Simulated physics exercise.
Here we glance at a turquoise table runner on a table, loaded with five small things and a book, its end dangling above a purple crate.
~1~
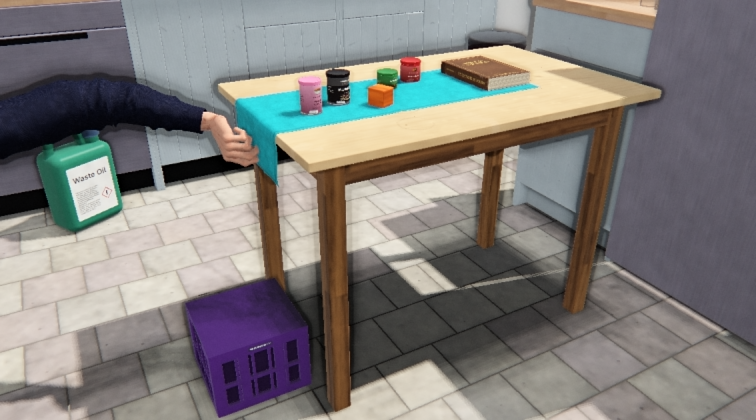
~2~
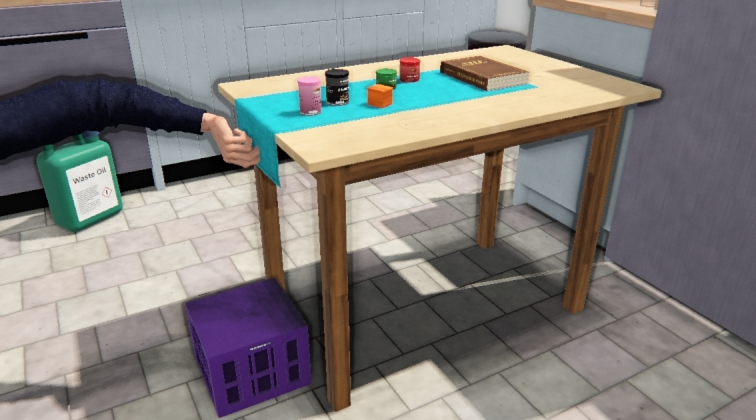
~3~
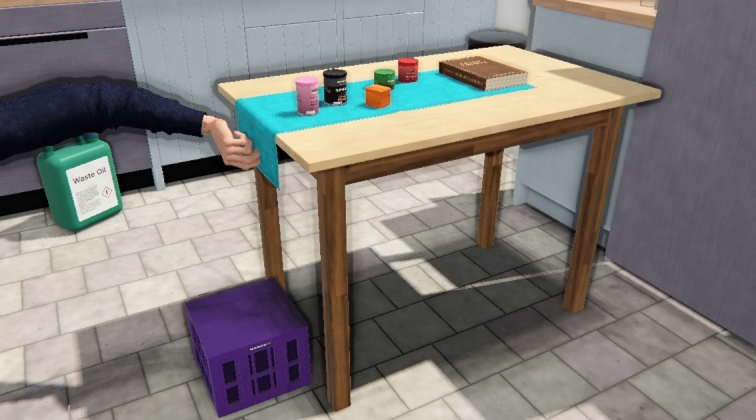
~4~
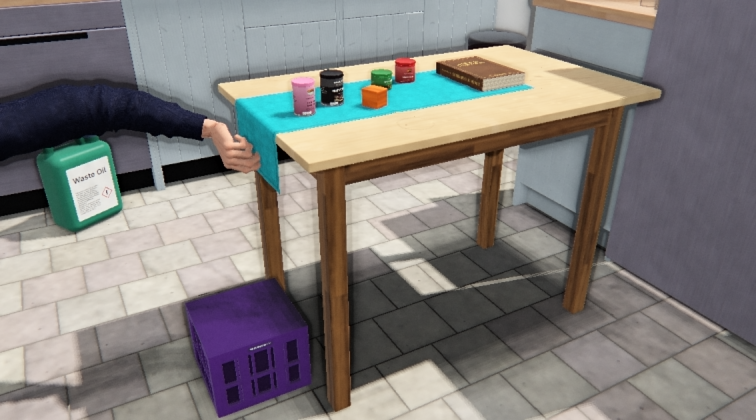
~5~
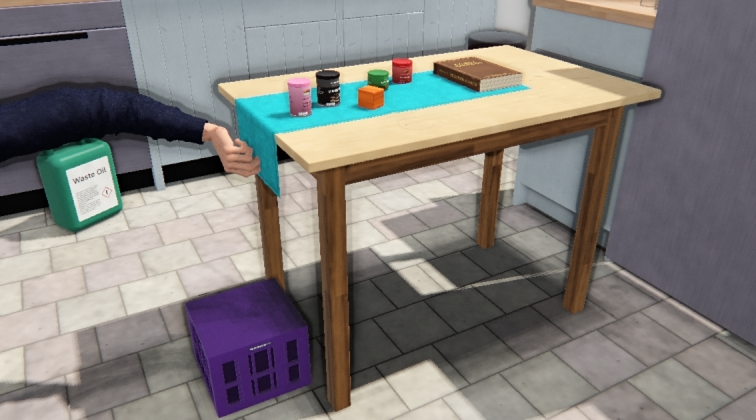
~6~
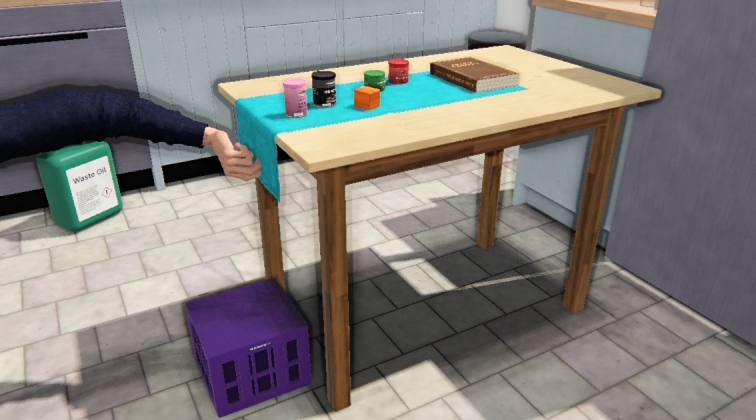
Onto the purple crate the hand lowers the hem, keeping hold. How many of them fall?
I'd say the tally of dropped things is a set of four in the end.
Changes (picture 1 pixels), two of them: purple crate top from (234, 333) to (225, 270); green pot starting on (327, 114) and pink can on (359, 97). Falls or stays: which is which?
Outcome for the green pot: It is lost. Outcome for the pink can: It stays.
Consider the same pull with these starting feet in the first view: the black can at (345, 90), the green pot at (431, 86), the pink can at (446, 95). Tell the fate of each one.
As for the black can, it leaves the top; the green pot, it holds its spot; the pink can, it holds its spot.
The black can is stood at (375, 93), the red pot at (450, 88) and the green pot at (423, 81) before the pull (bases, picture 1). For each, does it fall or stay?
Result - black can down, red pot still up, green pot still up.
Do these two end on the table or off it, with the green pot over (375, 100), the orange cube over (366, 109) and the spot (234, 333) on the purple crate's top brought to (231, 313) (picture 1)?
The green pot falls, the orange cube drops off.
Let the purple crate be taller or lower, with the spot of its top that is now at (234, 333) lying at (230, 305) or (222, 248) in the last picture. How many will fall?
Going over the edge would be 3 and 1.
Early on, hem near (264, 252); pink can and black can gone.
Midway, hem near (266, 291); pink can, black can and orange cube gone.
Finally, hem on the crate; pink can, black can, orange cube and green pot gone. Over the edge go four.
